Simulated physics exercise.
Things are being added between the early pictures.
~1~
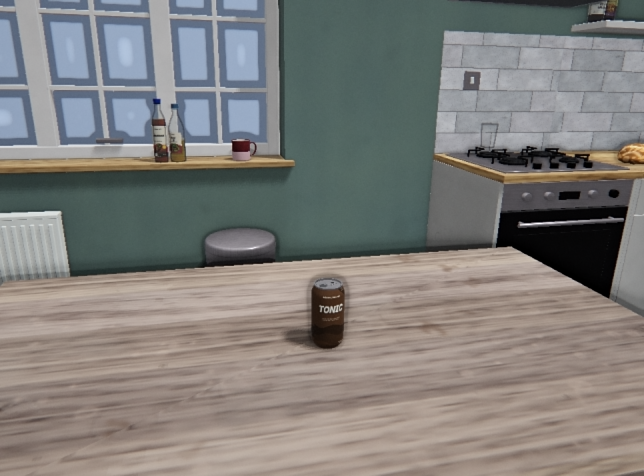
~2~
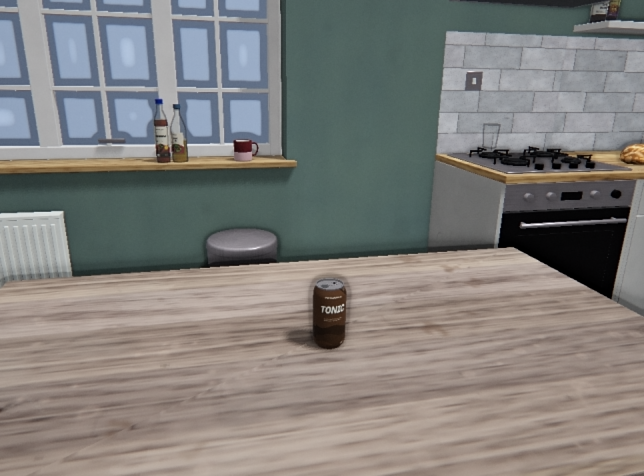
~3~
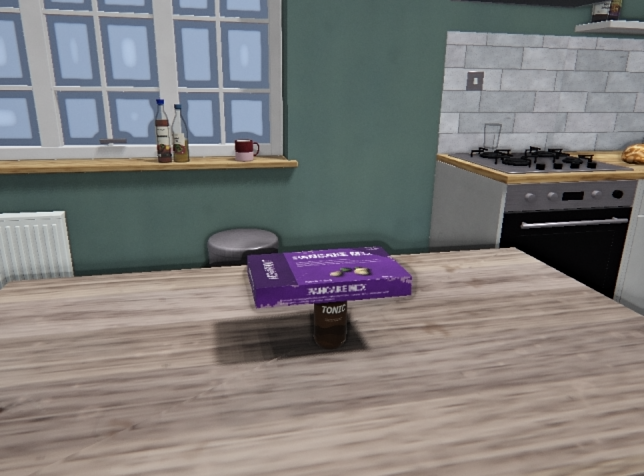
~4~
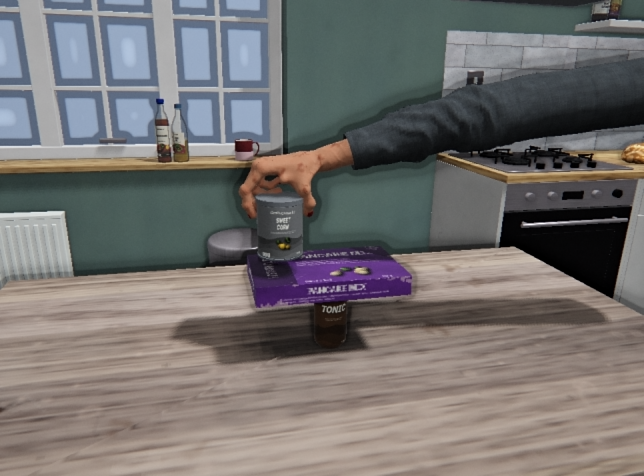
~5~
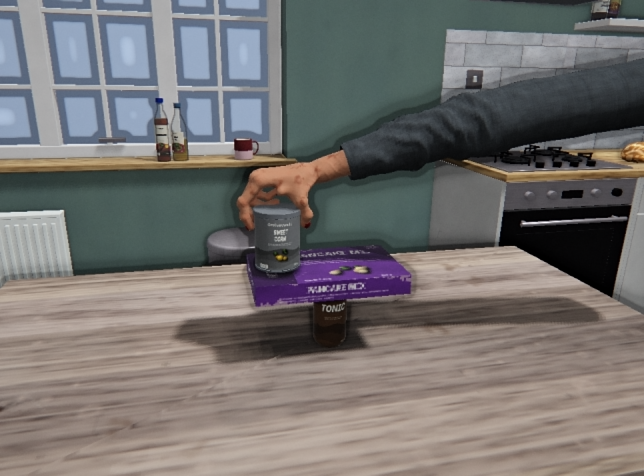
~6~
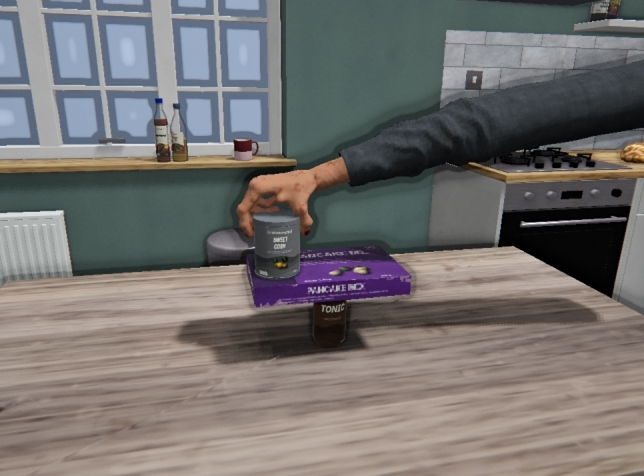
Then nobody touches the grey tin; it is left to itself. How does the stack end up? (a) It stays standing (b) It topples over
It topples over (b).
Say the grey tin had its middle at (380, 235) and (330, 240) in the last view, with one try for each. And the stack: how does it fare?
Well, the first time the stack comes down, and the second time it stays put.
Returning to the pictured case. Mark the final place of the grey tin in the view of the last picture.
Look near (141, 360) in the final picture.
Then, 0.40 s later than the last frame, grey tin now fallen; purple packet tilted by 70°.
Then, 0.80 s later than the last frame, purple packet on its side.
When it is over, fallen, grey tin and purple packet; brown can as before. End places, in pixels of the last picture, grey tin near (141, 360). The stack gives way.
